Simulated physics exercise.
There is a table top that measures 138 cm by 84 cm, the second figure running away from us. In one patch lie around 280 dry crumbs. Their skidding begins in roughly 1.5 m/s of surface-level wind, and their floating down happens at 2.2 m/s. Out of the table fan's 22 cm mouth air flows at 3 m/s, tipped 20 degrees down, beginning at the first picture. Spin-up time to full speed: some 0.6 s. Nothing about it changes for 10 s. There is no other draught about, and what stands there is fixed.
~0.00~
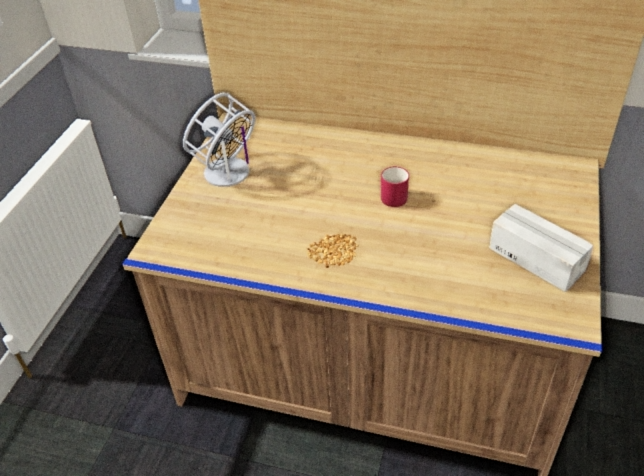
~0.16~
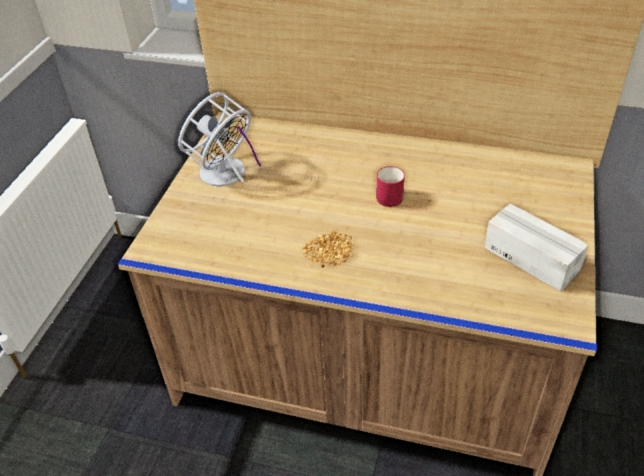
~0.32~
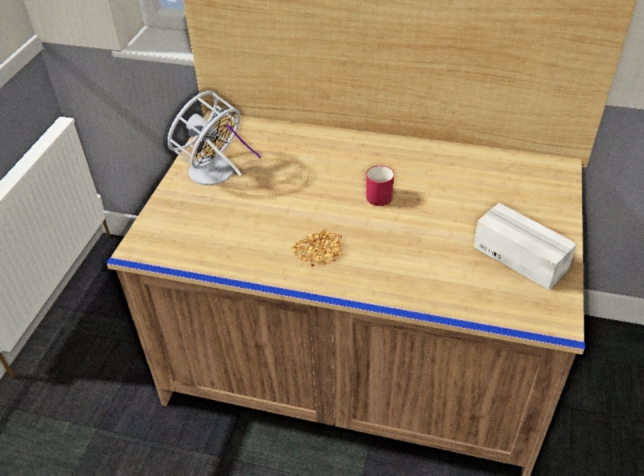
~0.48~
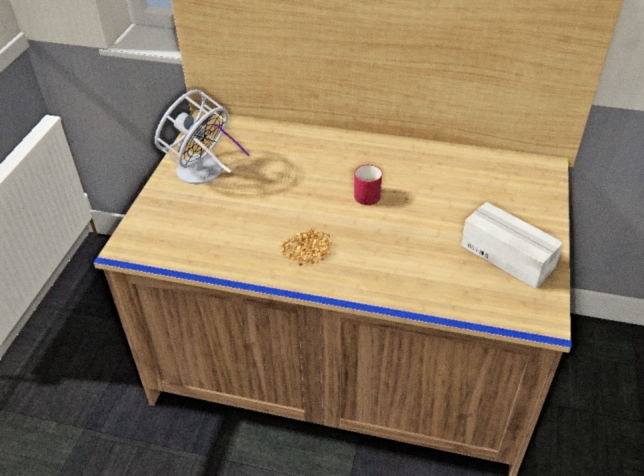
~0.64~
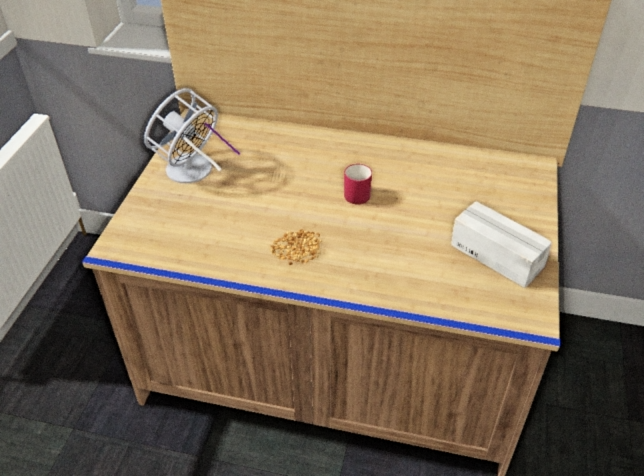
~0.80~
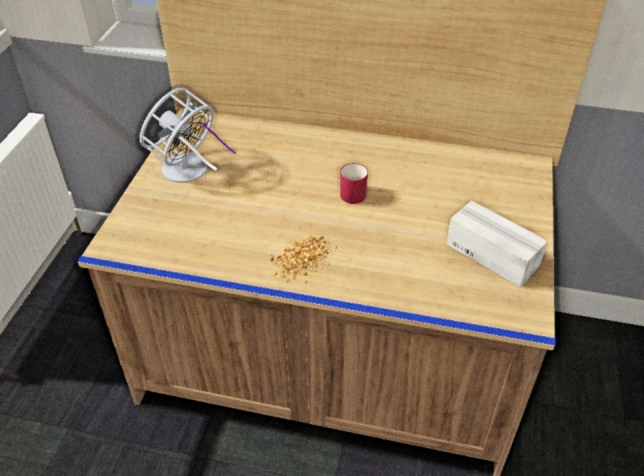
A wooden table top with a fan, red mug and white box, crumbs lying still, then scattering towards the blue front edge.
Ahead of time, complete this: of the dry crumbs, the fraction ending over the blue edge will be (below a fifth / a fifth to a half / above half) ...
The fraction ending over the blue edge will be above half.
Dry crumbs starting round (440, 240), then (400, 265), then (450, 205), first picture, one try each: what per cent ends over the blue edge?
First try 0 %, second 80 %, third 0 %.
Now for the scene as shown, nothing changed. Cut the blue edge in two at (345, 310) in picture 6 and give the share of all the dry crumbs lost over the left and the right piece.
My take is close to 30 percent on the left side and near 70 percent on the right.
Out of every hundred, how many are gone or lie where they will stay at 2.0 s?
100 %.
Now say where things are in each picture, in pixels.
In the first frame, the middle of the dry crumbs is near (334, 250), none has stirred yet and the mouth of the table fan is at (220, 132).
In the second frame, the middle of the dry crumbs is near (329, 246), none has stirred yet and the blue edge is centred on (339, 305).
In the third frame, the middle of the dry crumbs is near (318, 245), none has stirred yet, the top of a mug is at (380, 174) and the top of a box is at (527, 232).
In the fourth frame, the middle of the dry crumbs is near (306, 244) and none has stirred yet.
In the fifth frame, the middle of the dry crumbs is near (296, 244) and none has stirred yet.
In the sixth frame, the middle of the dry crumbs is near (304, 258), the farthest in sight from the table fan is at (305, 282) and about 80 % have left their places.
After 2.0 s, 100 % are over the blue edge; 100 % have settled or left.
After 3.2 s, 100 % are over the blue edge; 100 % have settled or left.
After 5.5 s, 100 % are over the blue edge; 100 % have settled or left.
After 10.0 s, at the end, 100 % are over the blue edge.
